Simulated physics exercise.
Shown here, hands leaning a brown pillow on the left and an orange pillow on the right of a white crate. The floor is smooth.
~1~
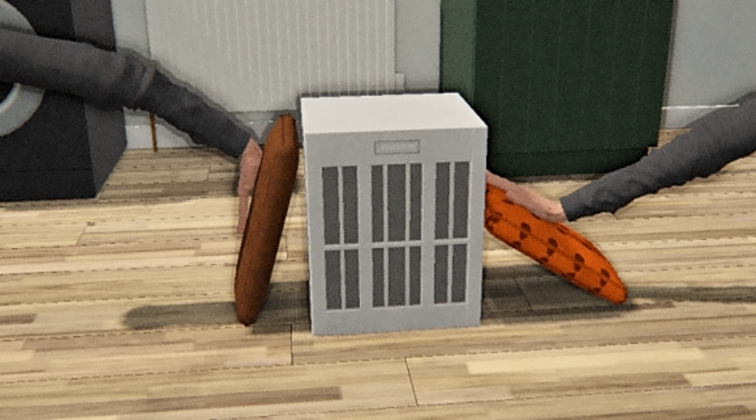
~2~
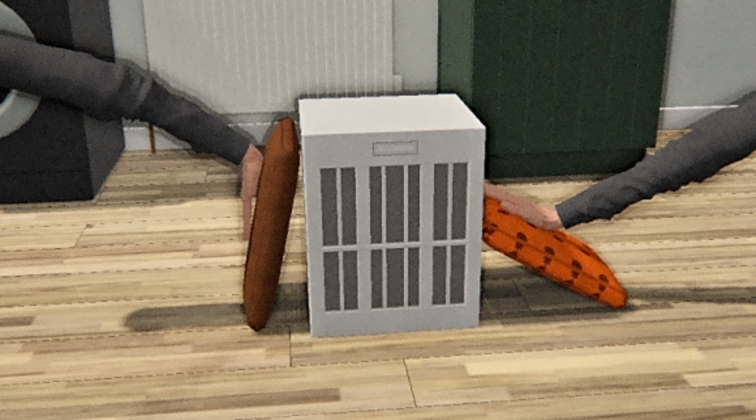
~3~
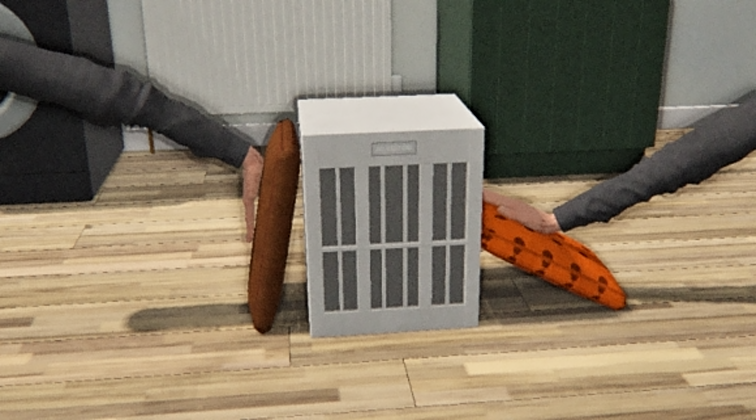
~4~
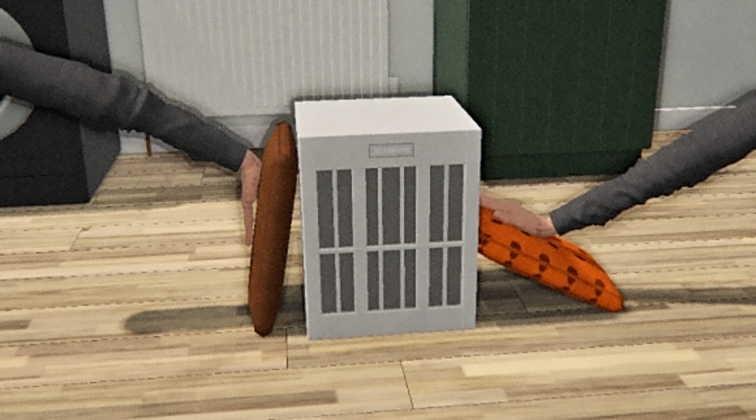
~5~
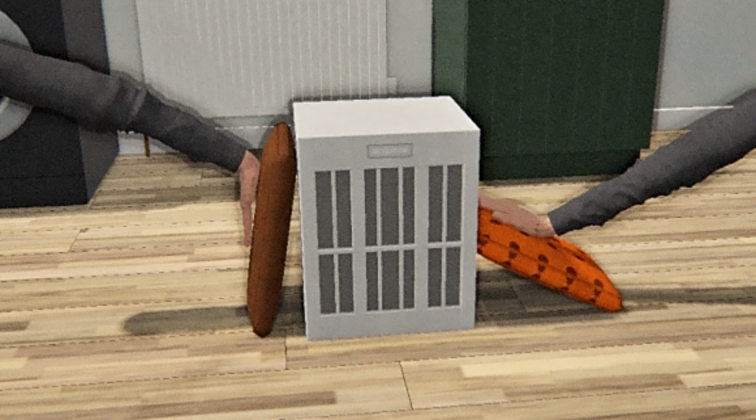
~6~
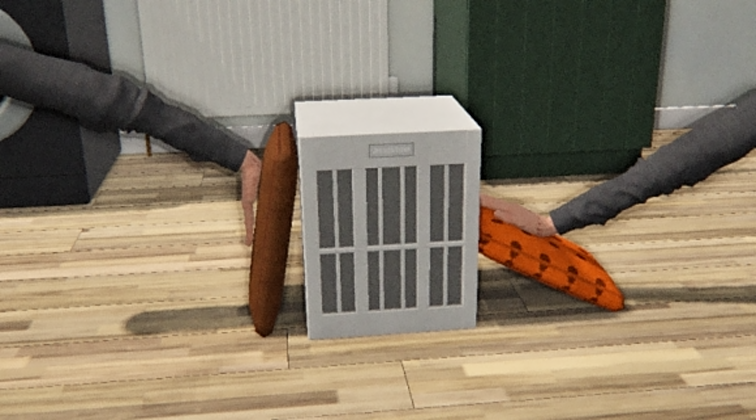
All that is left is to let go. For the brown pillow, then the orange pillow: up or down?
In the end the brown pillow remains propped up. The orange pillow slips and lies down.
Then, 0.28 s later than the last view, brown pillow against the side near (274, 227); orange pillow flat on the floor near (543, 278).
Then, 0.56 s later than the last view, brown pillow against the side near (275, 227); orange pillow flat on the floor near (541, 278).
Finally, brown pillow against the side near (274, 227); orange pillow flat on the floor near (541, 278). The brown pillow keeps leaning and the orange pillow slumps to the floor.
